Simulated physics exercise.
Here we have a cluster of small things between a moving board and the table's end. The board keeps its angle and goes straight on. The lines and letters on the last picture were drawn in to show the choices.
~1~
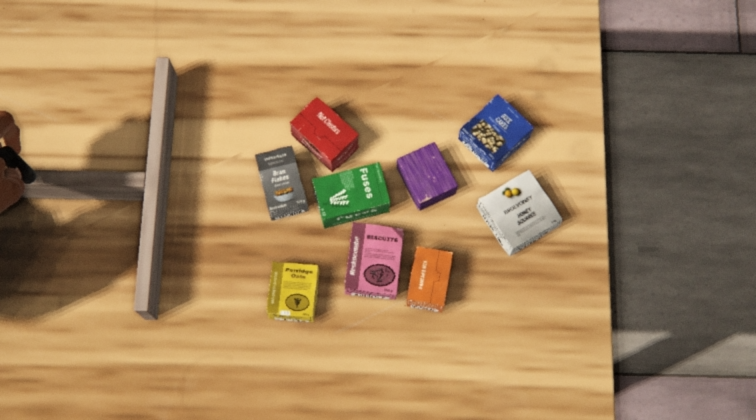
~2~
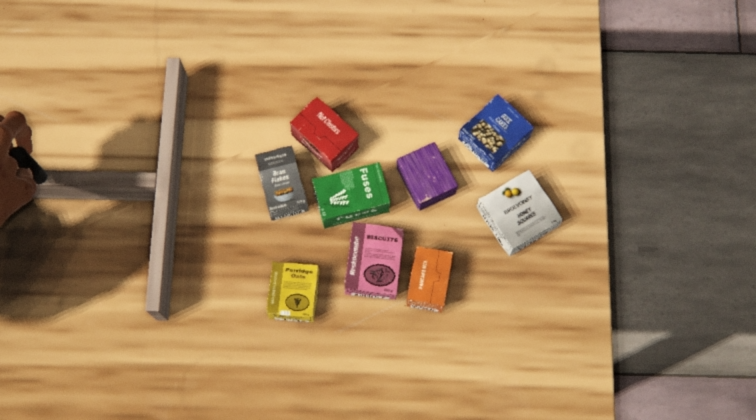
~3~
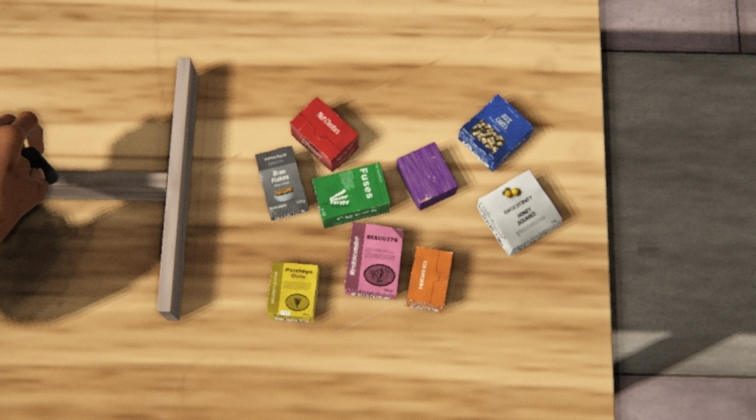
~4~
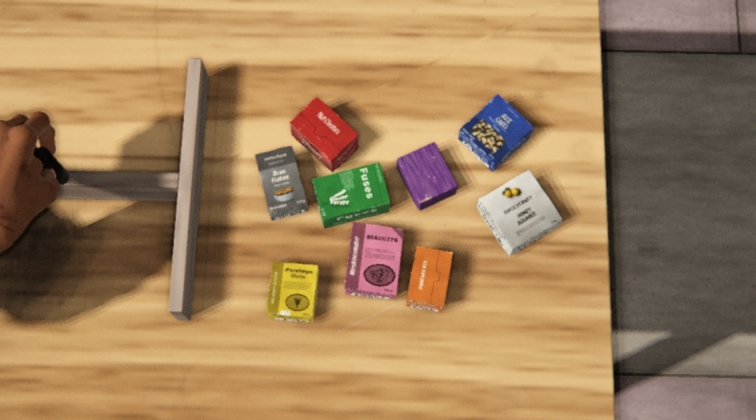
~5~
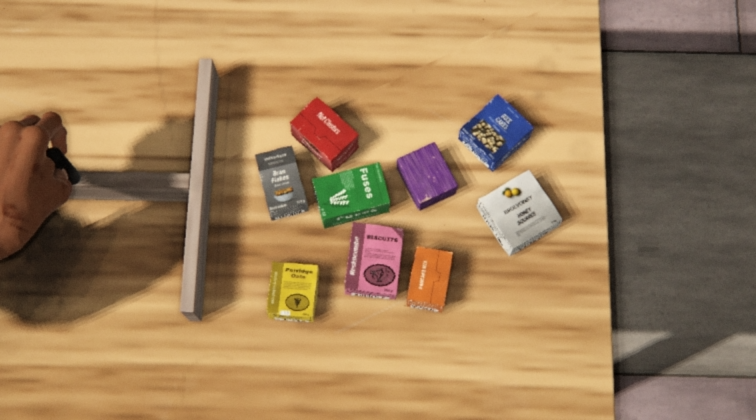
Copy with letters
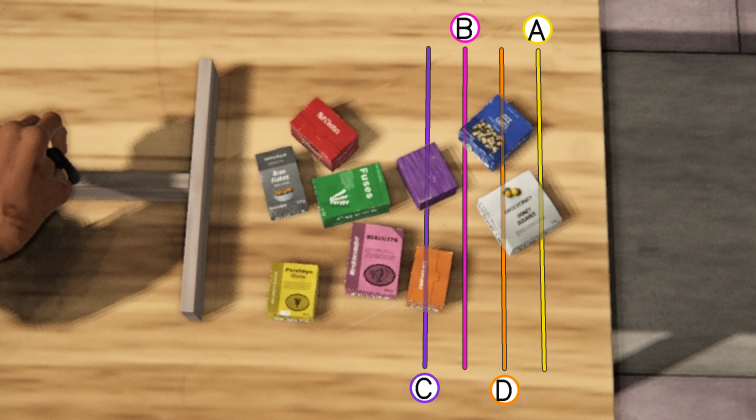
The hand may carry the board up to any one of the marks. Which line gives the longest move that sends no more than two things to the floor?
D is the last line within the limit.
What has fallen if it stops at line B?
The white packet goes over.
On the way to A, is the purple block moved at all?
Yes.
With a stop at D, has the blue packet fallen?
No.
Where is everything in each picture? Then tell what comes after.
In the first frame, purple block (427, 176); red packet (325, 134); yellow packet (293, 292).
In the second frame, board (163, 180); blue packet (495, 134).
In the third frame, board (175, 180); white packet (519, 213).
In the fourth frame, board (186, 180); pink packet (375, 261).
In the fifth frame, board (197, 181); purple block (427, 176); red packet (325, 134); yellow packet (293, 292).
On the marked copy, A at (541, 203); B at (465, 201); C at (427, 200); D at (503, 202).
Taking D. A third of the way, board (306, 183); purple block (445, 174); yellow packet (334, 293).
Two thirds of the way, board (416, 185); white packet (574, 221); orange packet (540, 284).
When it is over, board (502, 187); orange packet over the edge; white packet over the edge; two fallen.
As for the rest, A drops six; B is within the limit but short; C is within the limit but short.
